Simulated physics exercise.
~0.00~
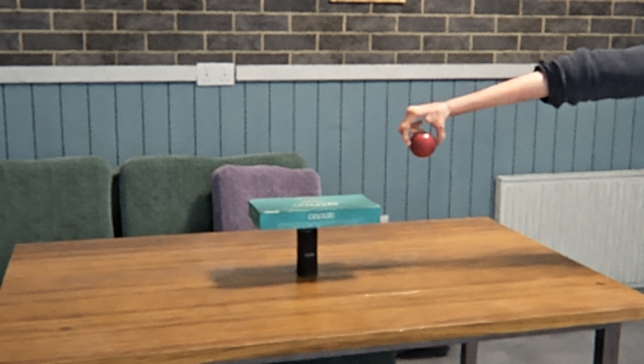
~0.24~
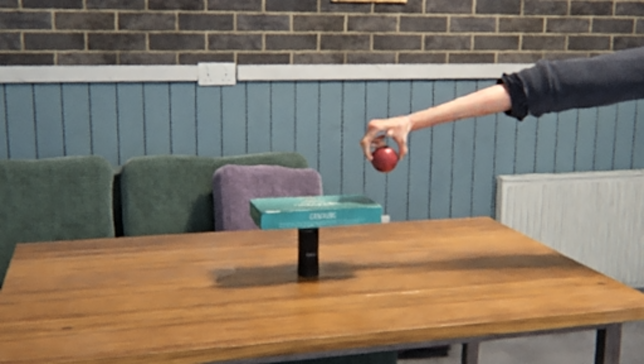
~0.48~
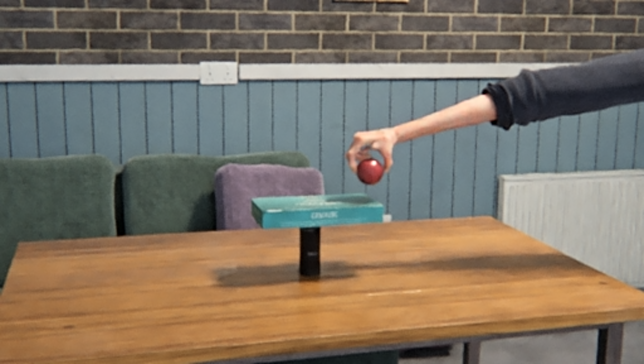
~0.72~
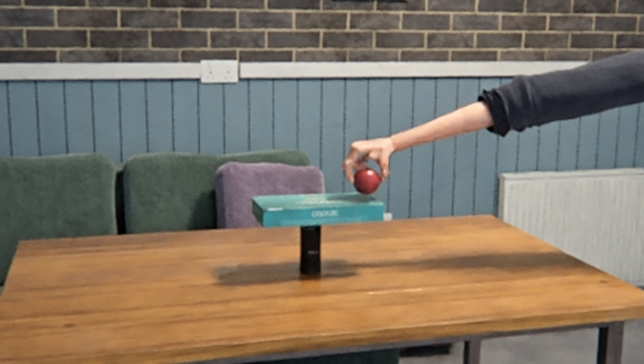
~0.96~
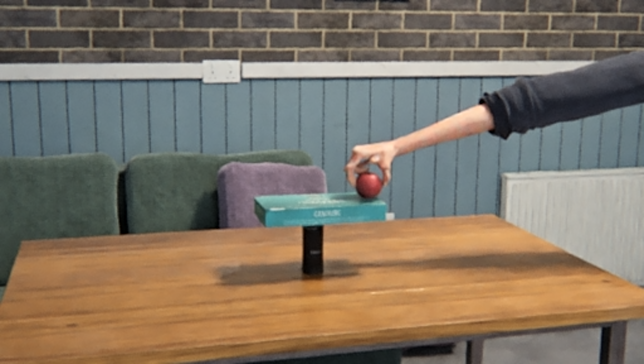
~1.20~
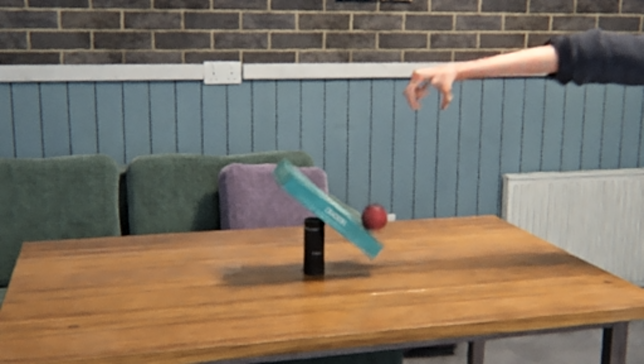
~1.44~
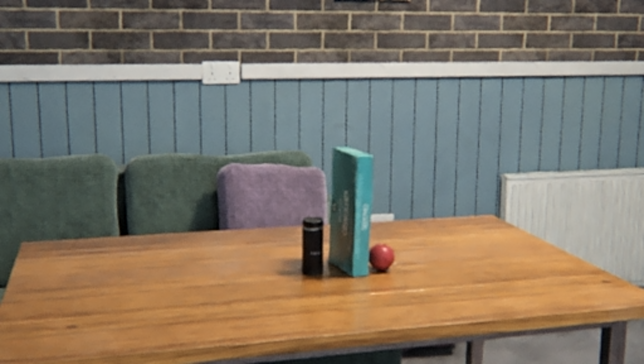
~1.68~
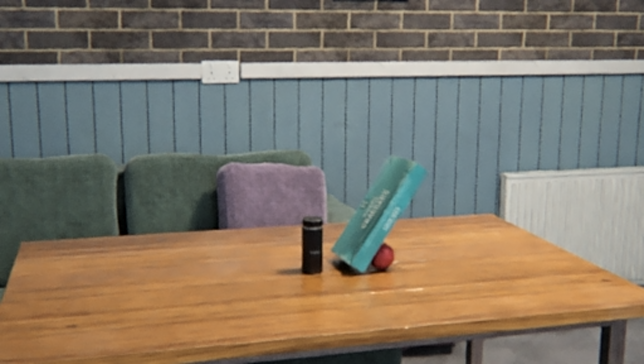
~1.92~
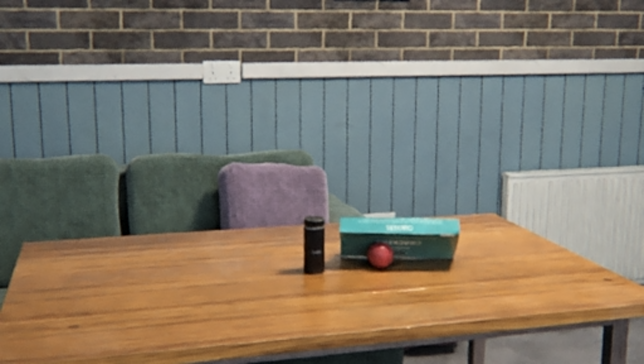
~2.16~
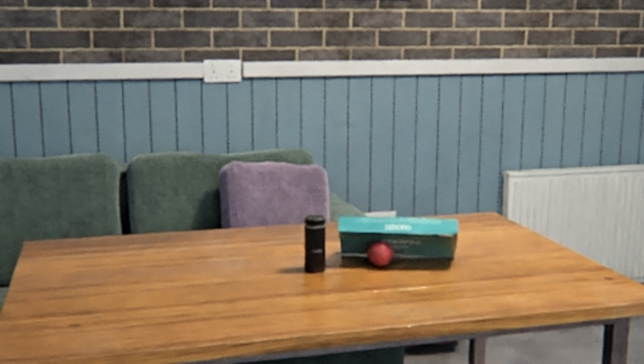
Turquoise box balanced on a black cylinder tipping right and falling beside it as a hand releases a red apple on its edge.
